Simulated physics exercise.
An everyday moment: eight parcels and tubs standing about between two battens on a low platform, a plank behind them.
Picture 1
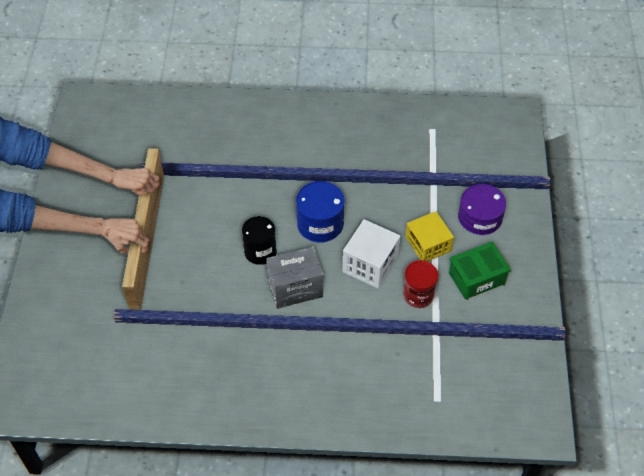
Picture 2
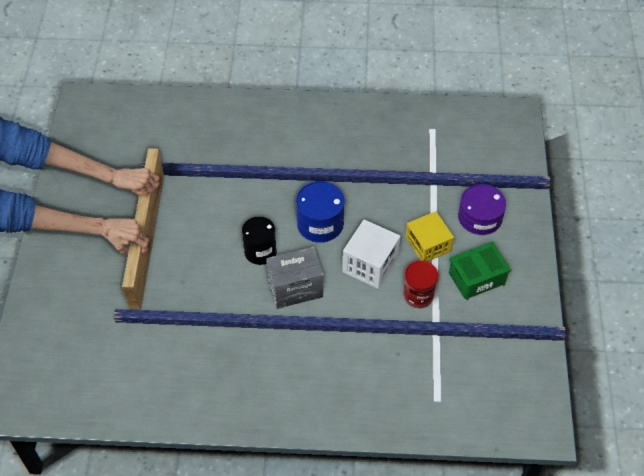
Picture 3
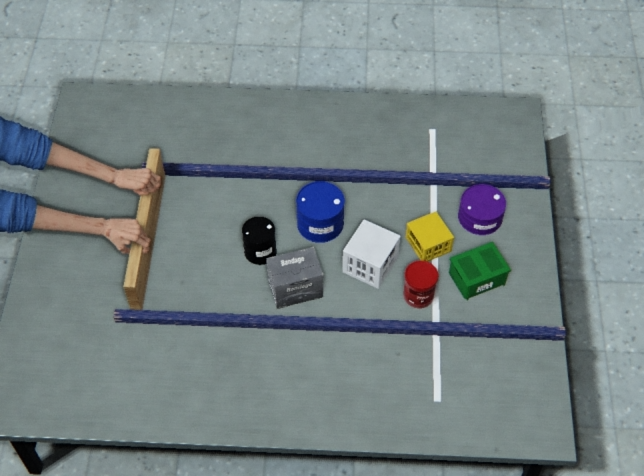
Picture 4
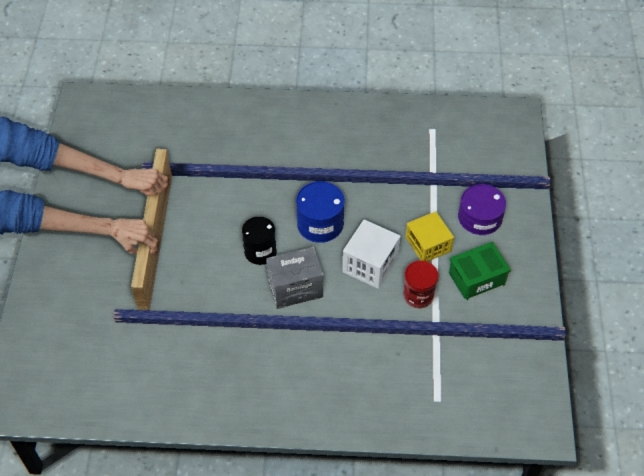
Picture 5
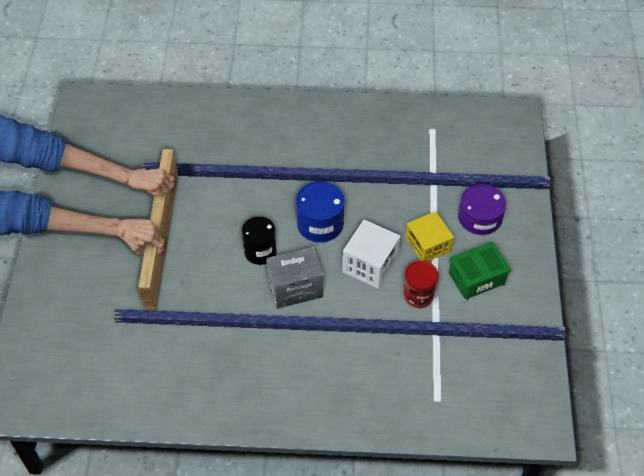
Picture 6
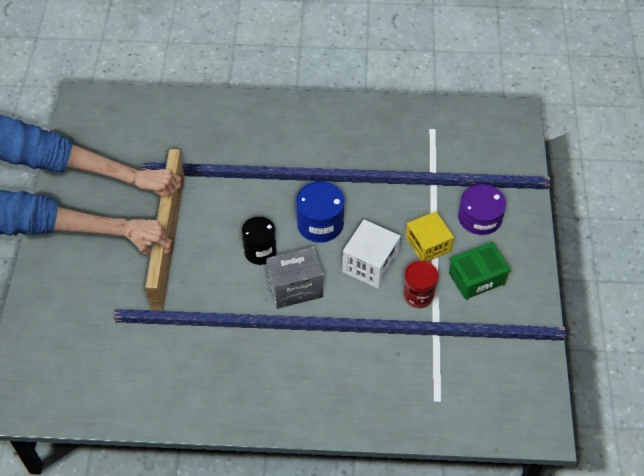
Two hands slide a wooden plank slightly right while the tubs and boxes stay still.
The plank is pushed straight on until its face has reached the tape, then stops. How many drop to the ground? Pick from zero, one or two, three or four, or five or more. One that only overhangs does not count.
Outcome: The number that fall off is zero.
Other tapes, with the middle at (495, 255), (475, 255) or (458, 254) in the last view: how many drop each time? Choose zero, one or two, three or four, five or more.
For each place: 3 or 4; 1 or 2; none.
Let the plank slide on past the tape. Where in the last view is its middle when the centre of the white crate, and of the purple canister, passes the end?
Near (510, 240) and (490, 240).
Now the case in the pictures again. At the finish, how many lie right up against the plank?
The number is 3.
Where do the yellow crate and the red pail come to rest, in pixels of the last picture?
First (494, 239), then (504, 303).
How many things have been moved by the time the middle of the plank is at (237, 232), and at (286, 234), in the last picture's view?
First 0, then 2.
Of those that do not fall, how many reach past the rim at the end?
0 of them.
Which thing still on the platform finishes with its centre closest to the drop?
It is the green tote.
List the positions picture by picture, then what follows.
In the first picture, purple canister (482, 210); green tote (479, 271); yellow crate (429, 237); plank (145, 228); tape (435, 253).
In the second picture, green tote (479, 271); grey box (295, 278).
In the third picture, yellow crate (429, 237); red pail (420, 285).
In the fourth picture, purple canister (482, 210); blue canister (320, 212).
In the fifth picture, green tote (479, 271); white crate (371, 254).
In the sixth picture, purple canister (482, 210); green tote (479, 271); yellow crate (429, 237); plank (166, 229); tape (435, 253).
A little later, none off yet; purple canister at rest near (482, 210); green tote at rest near (479, 271); yellow crate at rest near (429, 237).
When it is over, the number that fall off is zero.
